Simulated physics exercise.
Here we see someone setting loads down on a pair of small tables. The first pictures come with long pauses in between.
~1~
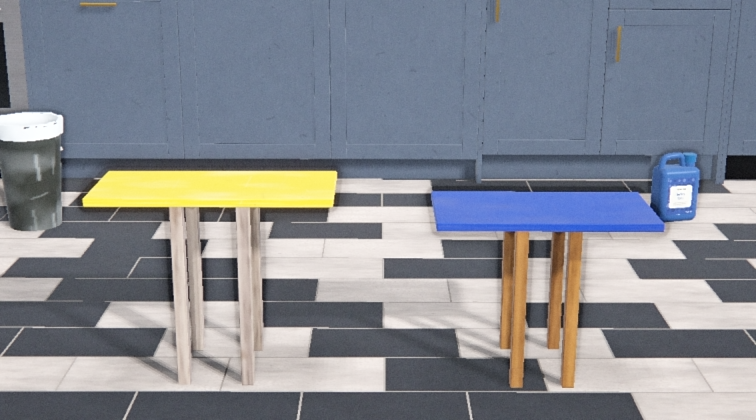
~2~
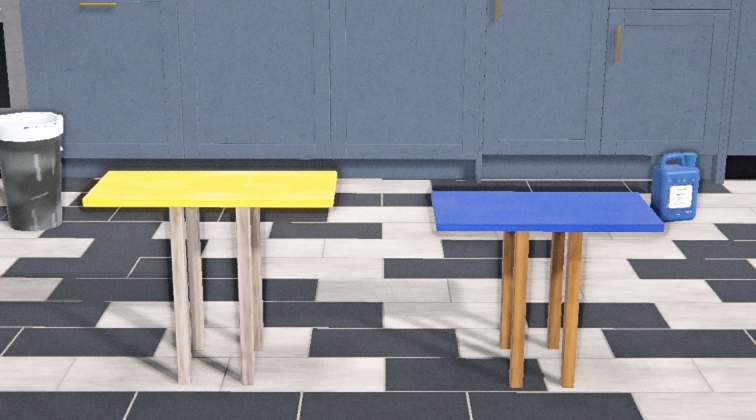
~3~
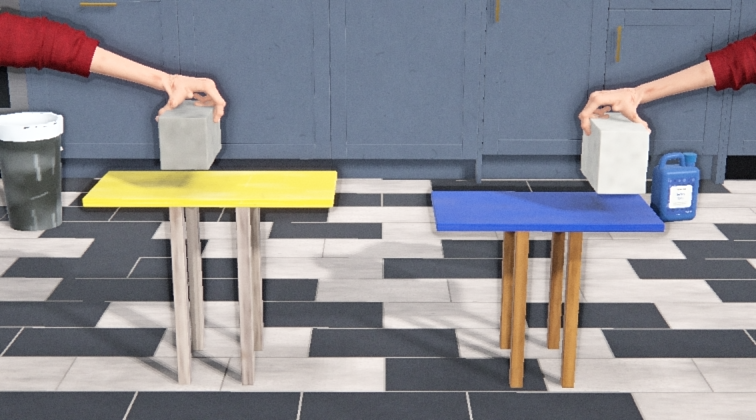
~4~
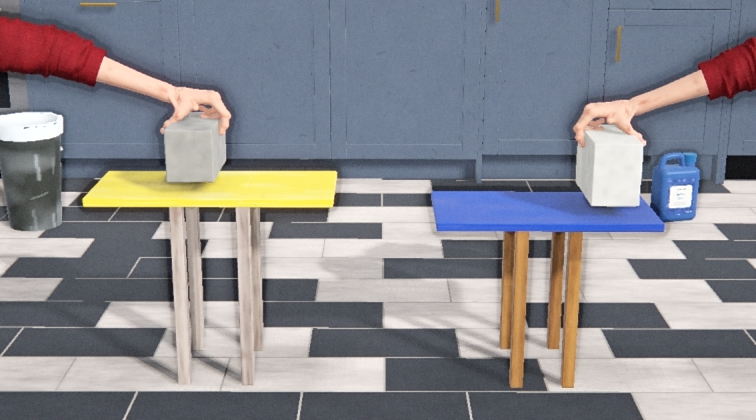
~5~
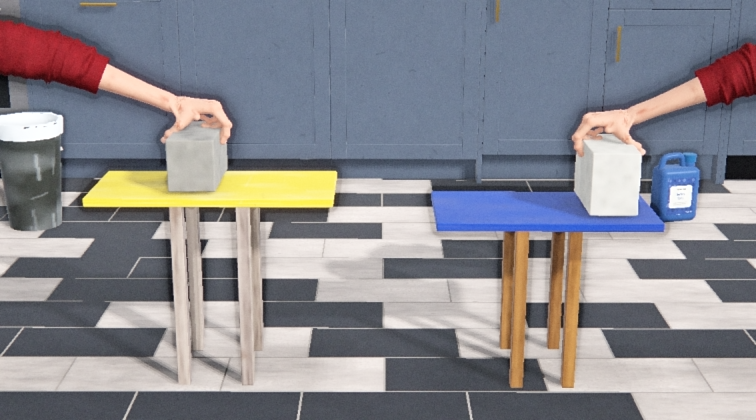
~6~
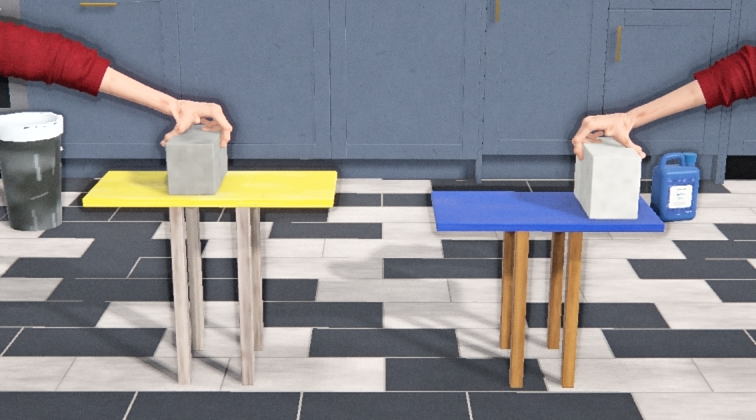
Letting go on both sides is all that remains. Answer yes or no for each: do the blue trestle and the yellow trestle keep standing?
Blue trestle: No; yellow trestle: Yes.
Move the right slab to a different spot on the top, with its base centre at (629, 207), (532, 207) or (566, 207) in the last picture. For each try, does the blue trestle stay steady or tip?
First try it tips over; second try it remains standing; third try it remains standing.
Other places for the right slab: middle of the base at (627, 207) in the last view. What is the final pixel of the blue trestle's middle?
At rest at (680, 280).
Then, 0.60 s on from there, blue trestle turned 27° from its first pose near (617, 215); yellow trestle at rest near (216, 189).
In the end, the blue trestle goes over, near (685, 276); the yellow trestle keeps steady, near (216, 189).
